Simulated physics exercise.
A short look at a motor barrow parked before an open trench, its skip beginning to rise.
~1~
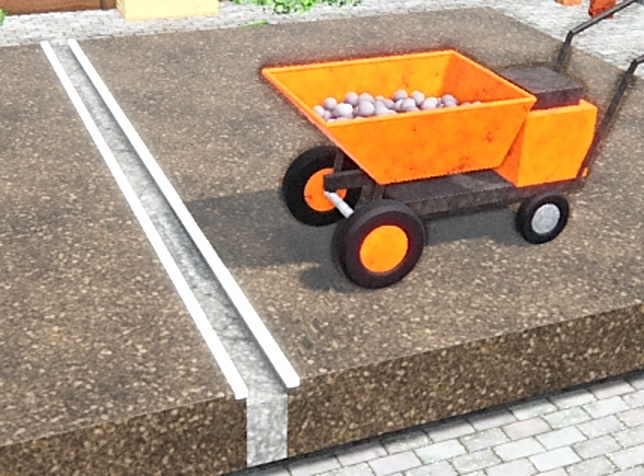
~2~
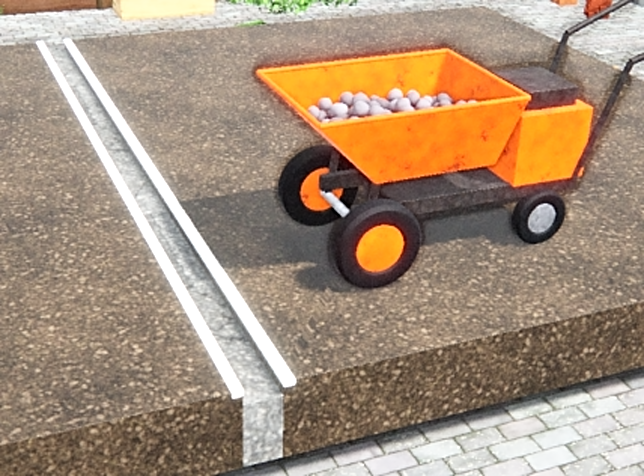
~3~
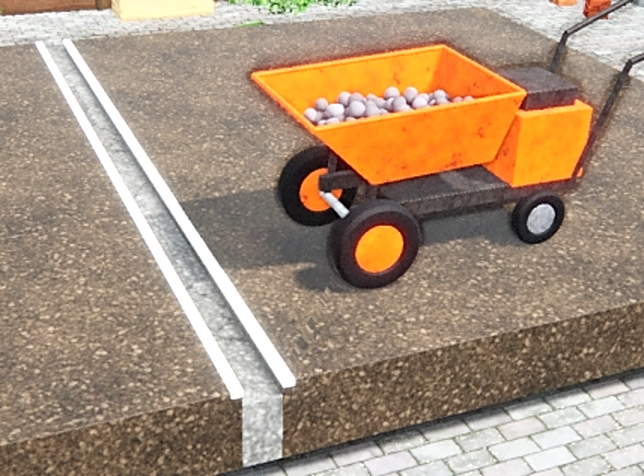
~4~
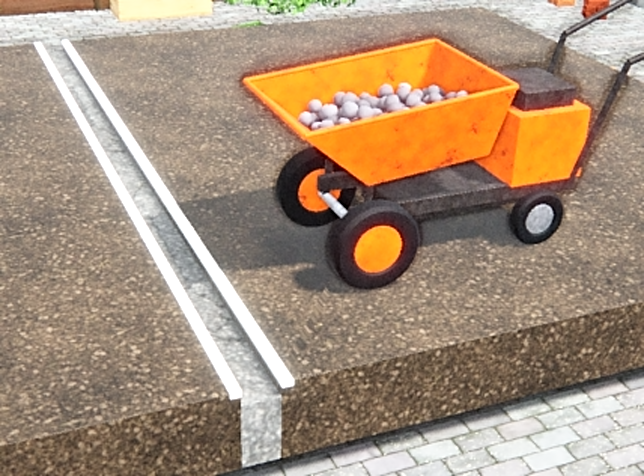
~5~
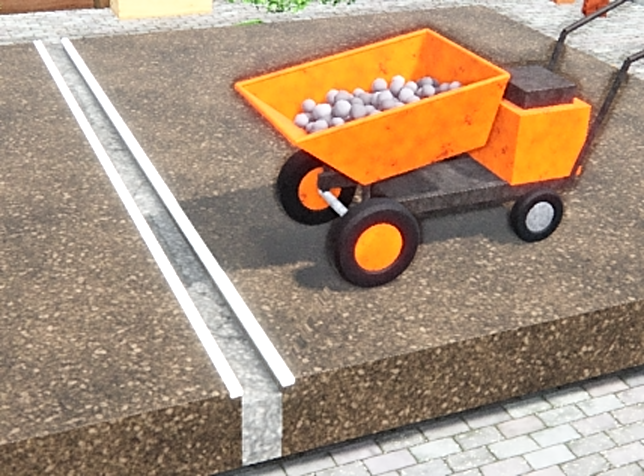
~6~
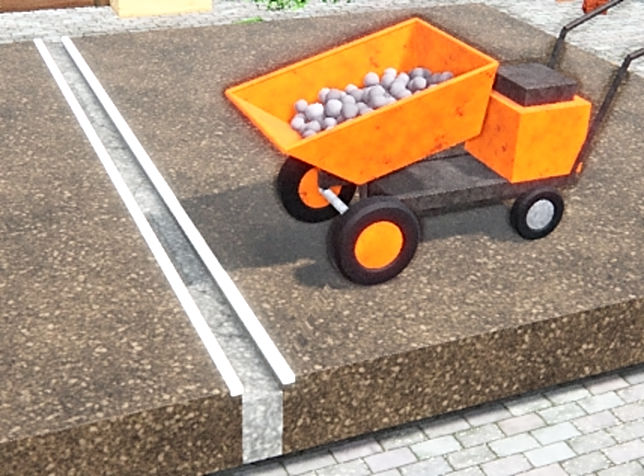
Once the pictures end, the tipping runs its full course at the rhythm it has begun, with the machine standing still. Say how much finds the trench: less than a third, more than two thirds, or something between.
The trench takes under a third.
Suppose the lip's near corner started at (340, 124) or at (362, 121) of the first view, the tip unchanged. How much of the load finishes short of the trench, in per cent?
In turn 0 and 10 in a hundred.
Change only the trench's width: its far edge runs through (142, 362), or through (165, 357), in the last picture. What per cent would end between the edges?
Roughly 80 per cent, and 70 per cent.
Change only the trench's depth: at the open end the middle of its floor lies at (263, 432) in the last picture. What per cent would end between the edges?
Close to 50 per cent.
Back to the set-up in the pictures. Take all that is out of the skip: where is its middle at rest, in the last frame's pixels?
At about (162, 272).
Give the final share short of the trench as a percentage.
Some 0 per cent.
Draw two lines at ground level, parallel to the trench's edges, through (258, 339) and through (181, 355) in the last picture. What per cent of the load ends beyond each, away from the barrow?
First some 60, then 20 per cent.
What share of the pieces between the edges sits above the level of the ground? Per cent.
It comes to 40 per cent or so.
Soon, skip tipped steeply; all in the skip.
A while on, skip tipped right over; most in the skip; a small part in or heaped over the trench; a small part beyond it.
Towards the end, skip tipped right over; about a third in the skip; about a quarter in or heaped over the trench; about a third beyond it.
Finally, skip tipped right over; about a third in the skip; about a quarter in or heaped over the trench; about a third beyond it.
